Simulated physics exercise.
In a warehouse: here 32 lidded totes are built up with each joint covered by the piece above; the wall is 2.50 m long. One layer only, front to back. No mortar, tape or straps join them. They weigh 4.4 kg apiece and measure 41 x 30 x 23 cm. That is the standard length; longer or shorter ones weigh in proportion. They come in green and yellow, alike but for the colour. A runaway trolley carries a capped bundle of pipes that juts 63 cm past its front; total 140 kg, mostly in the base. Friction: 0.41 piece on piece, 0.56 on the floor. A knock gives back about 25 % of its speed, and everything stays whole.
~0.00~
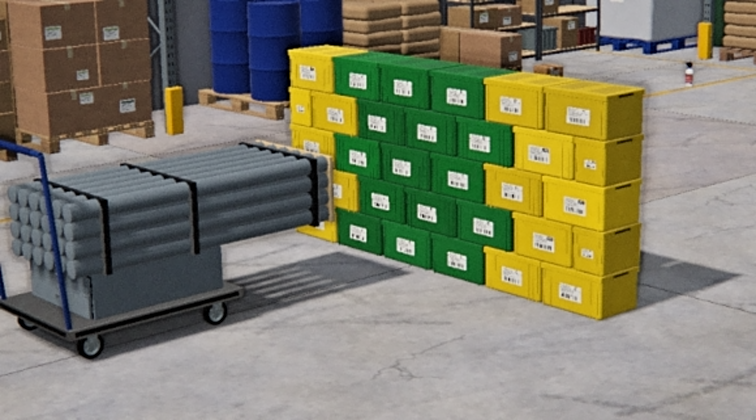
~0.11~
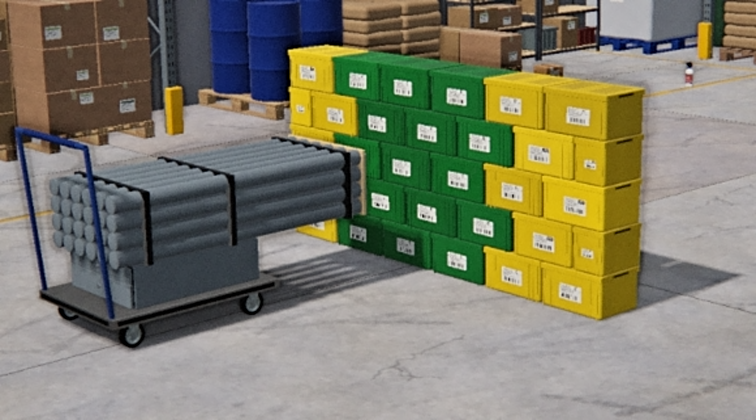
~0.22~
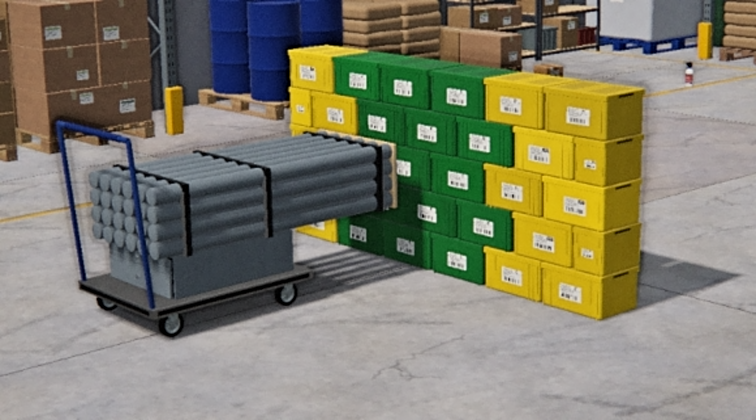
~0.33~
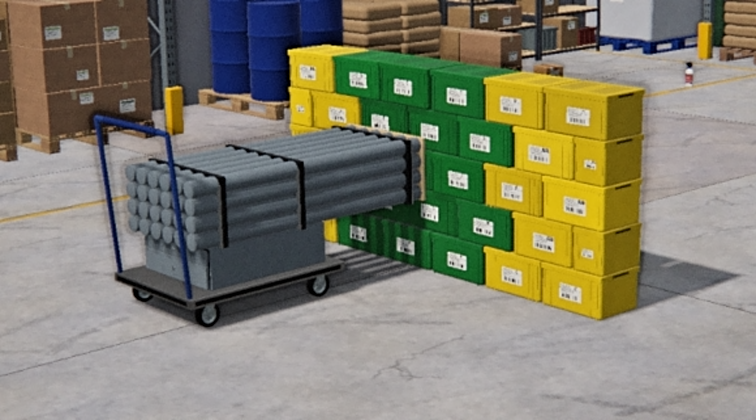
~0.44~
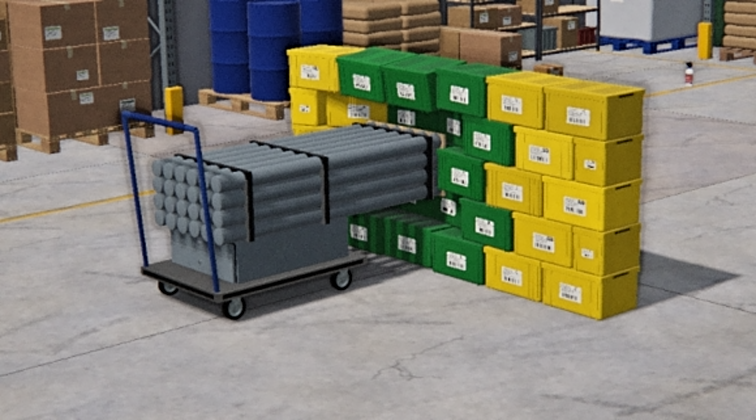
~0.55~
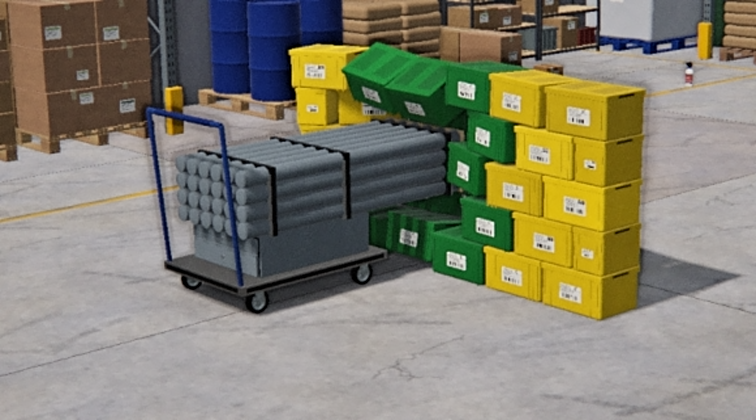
In a warehouse, a blue-handled trolley carrying a strapped bundle of grey tubes rolled right and pushed into a wall of green and yellow totes, shoving several green ones out of line and tilting some.
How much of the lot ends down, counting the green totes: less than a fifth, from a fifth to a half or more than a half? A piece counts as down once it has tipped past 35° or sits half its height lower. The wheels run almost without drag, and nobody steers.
The part is over a half.
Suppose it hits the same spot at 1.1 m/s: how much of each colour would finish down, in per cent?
In that case yellow 40, green 80 per cent.
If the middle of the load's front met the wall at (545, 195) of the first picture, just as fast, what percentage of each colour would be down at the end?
Then yellow 50, green 40 per cent.
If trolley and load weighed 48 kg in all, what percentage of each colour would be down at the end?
In that case yellow 40, green 80 per cent.
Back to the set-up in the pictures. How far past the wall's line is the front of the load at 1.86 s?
Roughly 140 cm.
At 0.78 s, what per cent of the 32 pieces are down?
20 per cent by then.
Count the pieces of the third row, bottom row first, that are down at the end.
4 from that row.
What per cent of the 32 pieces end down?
Near 55 per cent.
Around 0.78 s, load 62 cm past the wall's line, still rolling; 6 of the 15 green totes down (6 of 32 in all colours); top green tote tipped 7°; top yellow tote tipped 10°.
Around 1.16 s, load 99 cm past the wall's line, still rolling; 11 of the 15 green totes down (17 of 32 in all colours); top green tote tipped 39°, 19 cm lower; top yellow tote tipped 47°, 16 cm lower.
Around 1.86 s, load 1.39 m past the wall's line, still rolling; 11 of the 15 green totes down (17 of 32 in all colours); top green tote on its side; top yellow tote on its side.
Finally (3.3 s), load 1.44 m past the wall's line, stopped; 11 of the 15 green totes down (17 of 32 in all colours); top green tote 92 cm lower; top yellow tote on its side. That is 73 per cent. Seen by the last camera, middles, top green tote near (719, 186), top yellow tote near (526, 162).
